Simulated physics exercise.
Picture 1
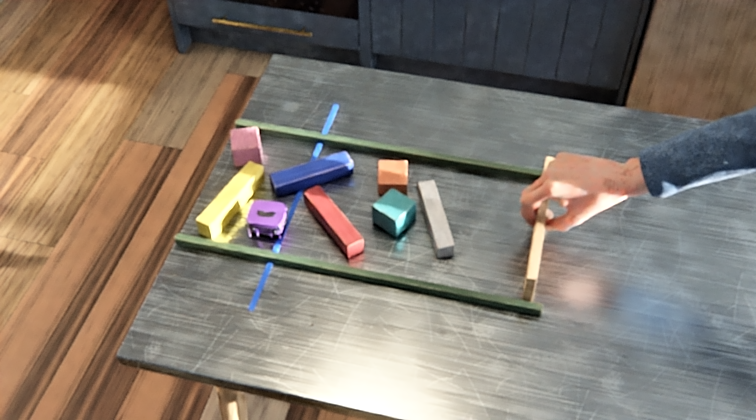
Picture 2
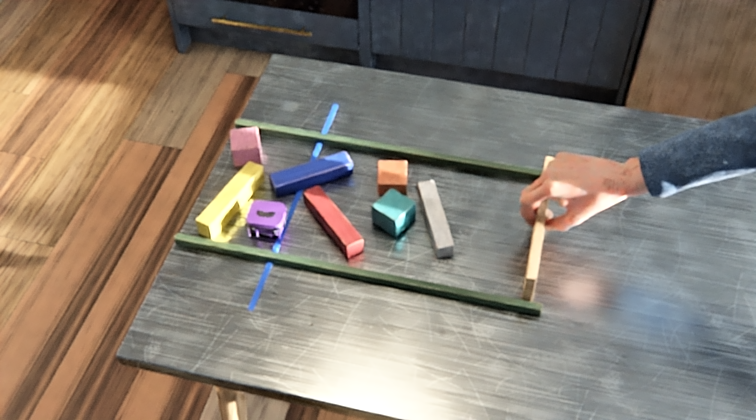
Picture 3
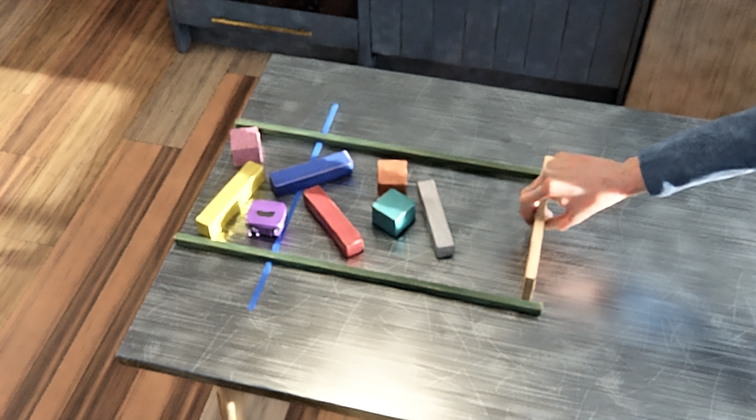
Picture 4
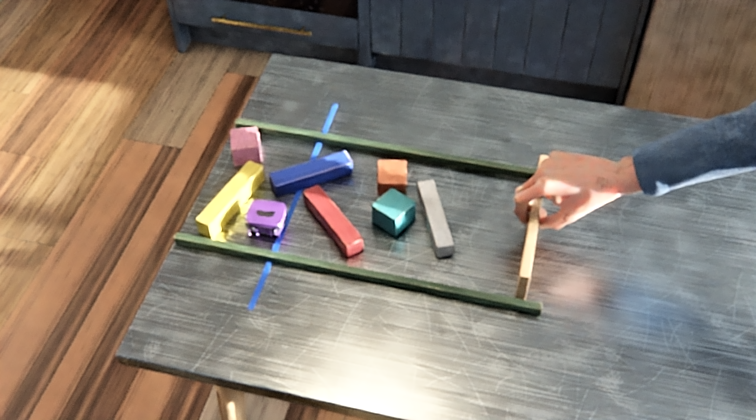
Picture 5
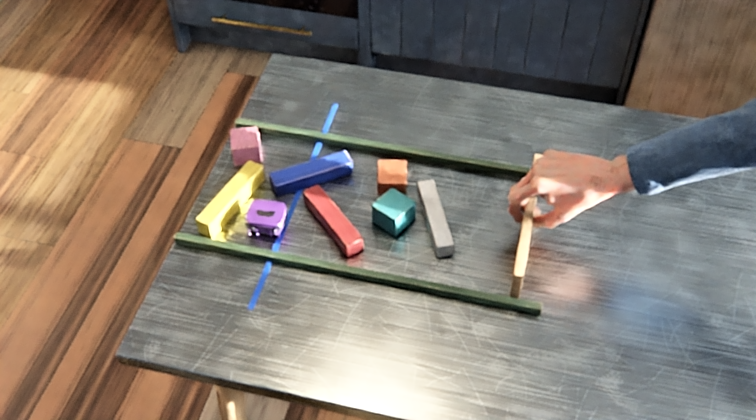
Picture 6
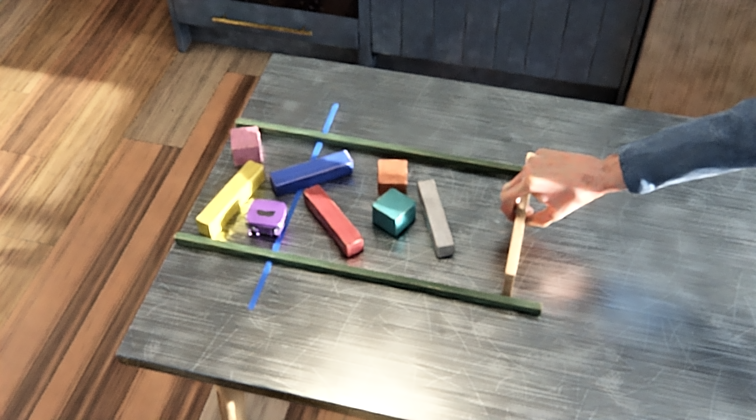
On a dark, scratched tabletop, eight coloured blocks and bars lie scattered between two green strips, some near a blue tape line, with a hand holding a wooden board upright at the right. The hand stays still at first, then slides the board slightly left, while the pieces remain unmoved.
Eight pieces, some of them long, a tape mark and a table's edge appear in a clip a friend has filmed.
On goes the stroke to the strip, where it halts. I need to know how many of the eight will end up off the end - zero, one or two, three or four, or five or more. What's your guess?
So the push knocks none of them off, going by the tape.
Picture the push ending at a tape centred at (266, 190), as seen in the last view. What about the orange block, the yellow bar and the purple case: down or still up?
Well, the orange block stays where it is, the yellow bar comes off, and the purple case? It stays where it is.
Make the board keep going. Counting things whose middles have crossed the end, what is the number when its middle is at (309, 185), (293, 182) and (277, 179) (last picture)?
Respectively, 0, 0 and 2.
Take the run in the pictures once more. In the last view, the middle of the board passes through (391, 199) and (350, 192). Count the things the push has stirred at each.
At the first place 4, at the second 6.
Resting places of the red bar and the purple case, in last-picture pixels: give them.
The red bar ends up near (252, 214), and the purple case near (225, 222).
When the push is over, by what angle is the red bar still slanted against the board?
It is near 40° out of line.
Early on, none off yet; pink block at rest near (246, 146); yellow bar at rest near (232, 198); purple case at rest near (267, 219).
Finally, the number that fall off is zero.
